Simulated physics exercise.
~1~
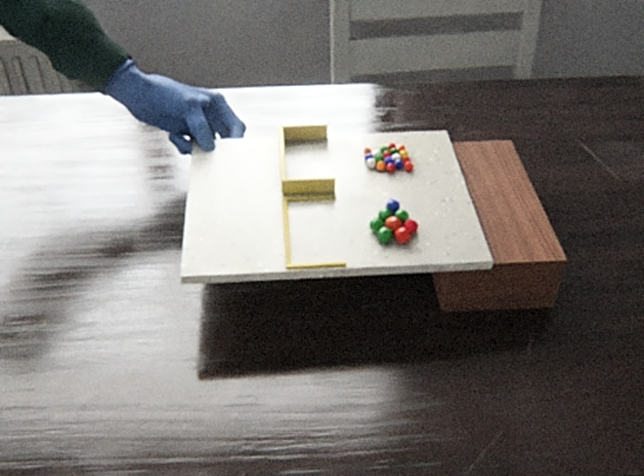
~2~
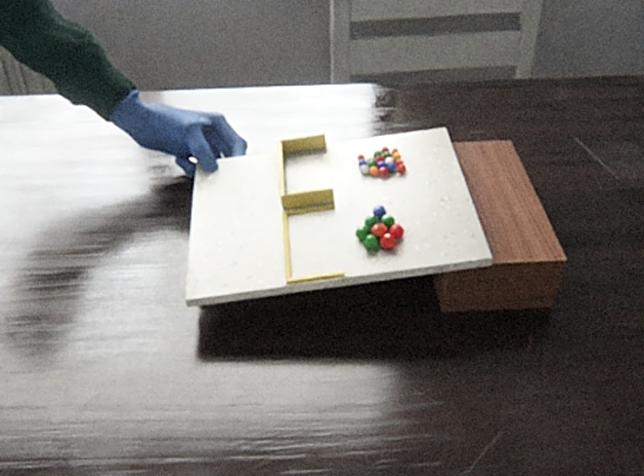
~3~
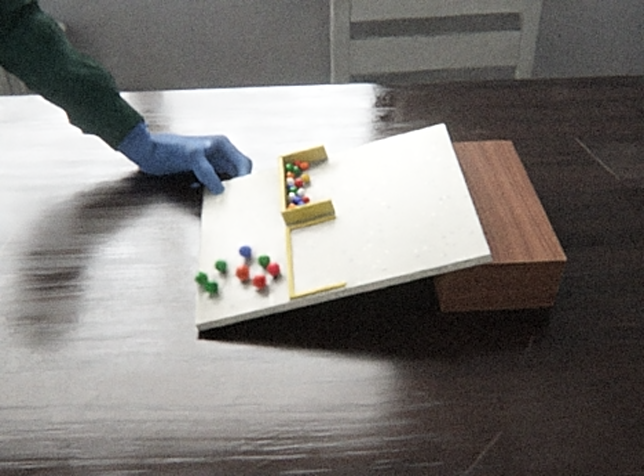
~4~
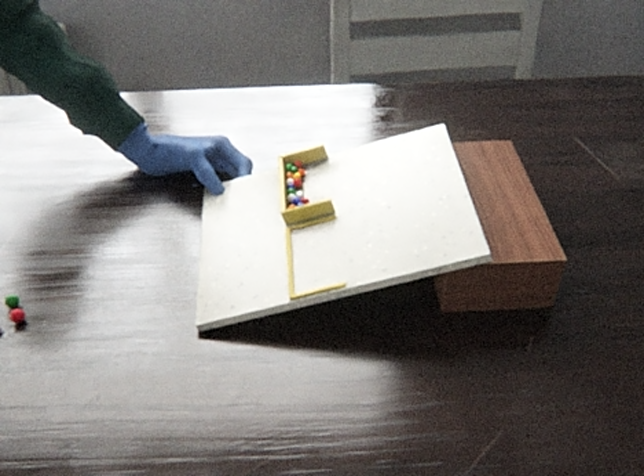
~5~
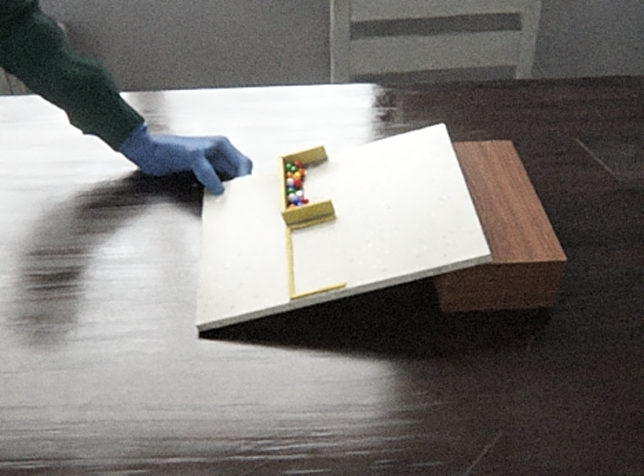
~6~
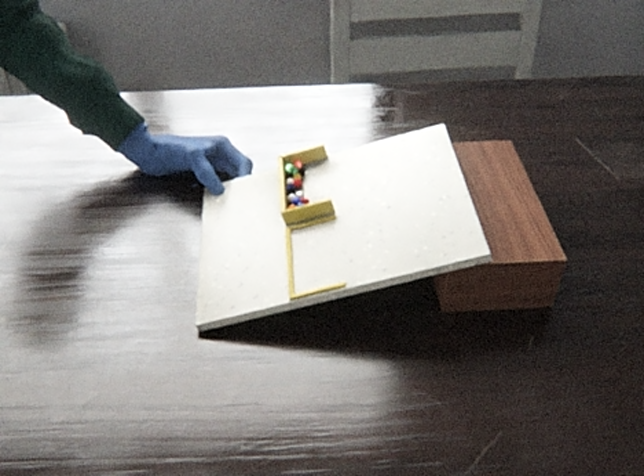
Coloured balls rolling left down a board lowered by a gloved hand, the nearer heap passing its yellow barrier, the farther staying caught.
